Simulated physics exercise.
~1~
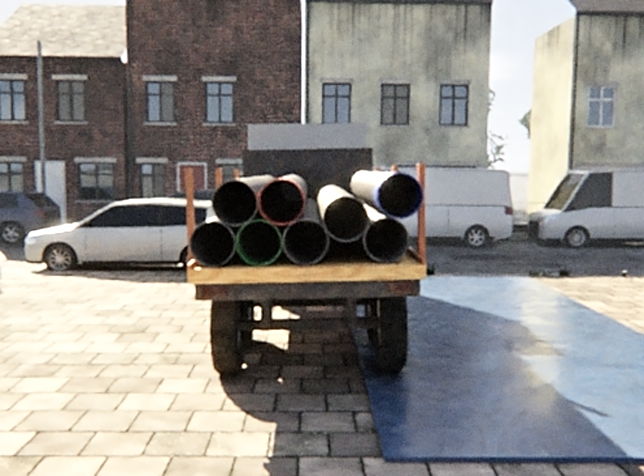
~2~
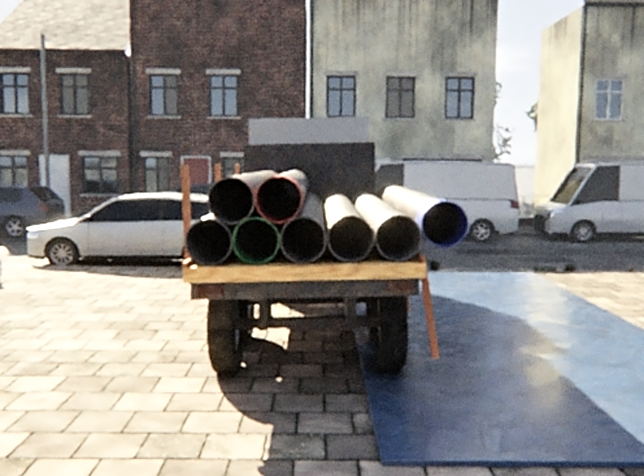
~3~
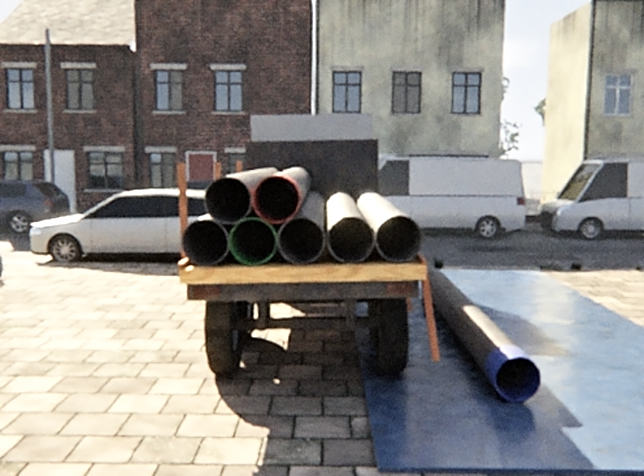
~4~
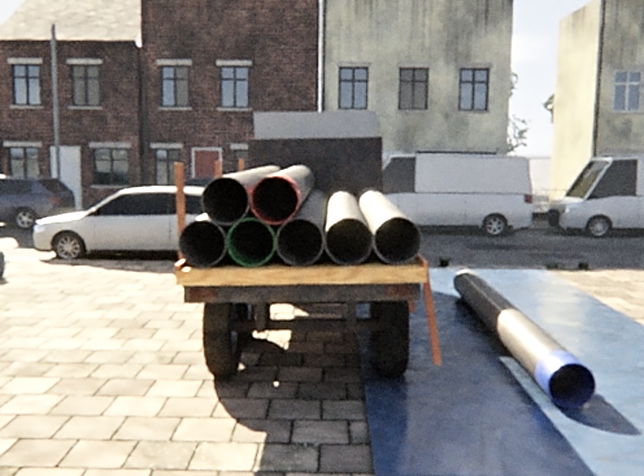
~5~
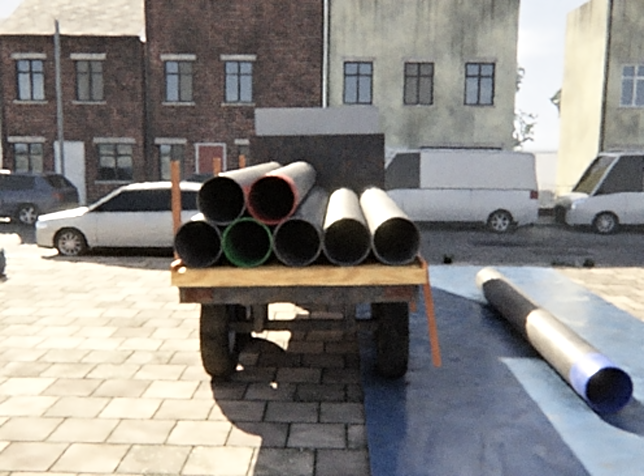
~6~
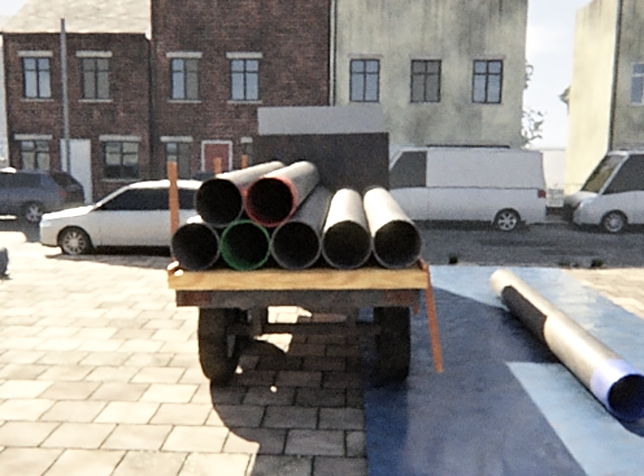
On a paved yard across from brick houses, the posts on the right side of a flatbed loaded with pipes swung down, and the blue-rimmed pipe tumbled off and rolled away to the right, while the green and red ones stayed aboard with the rest.
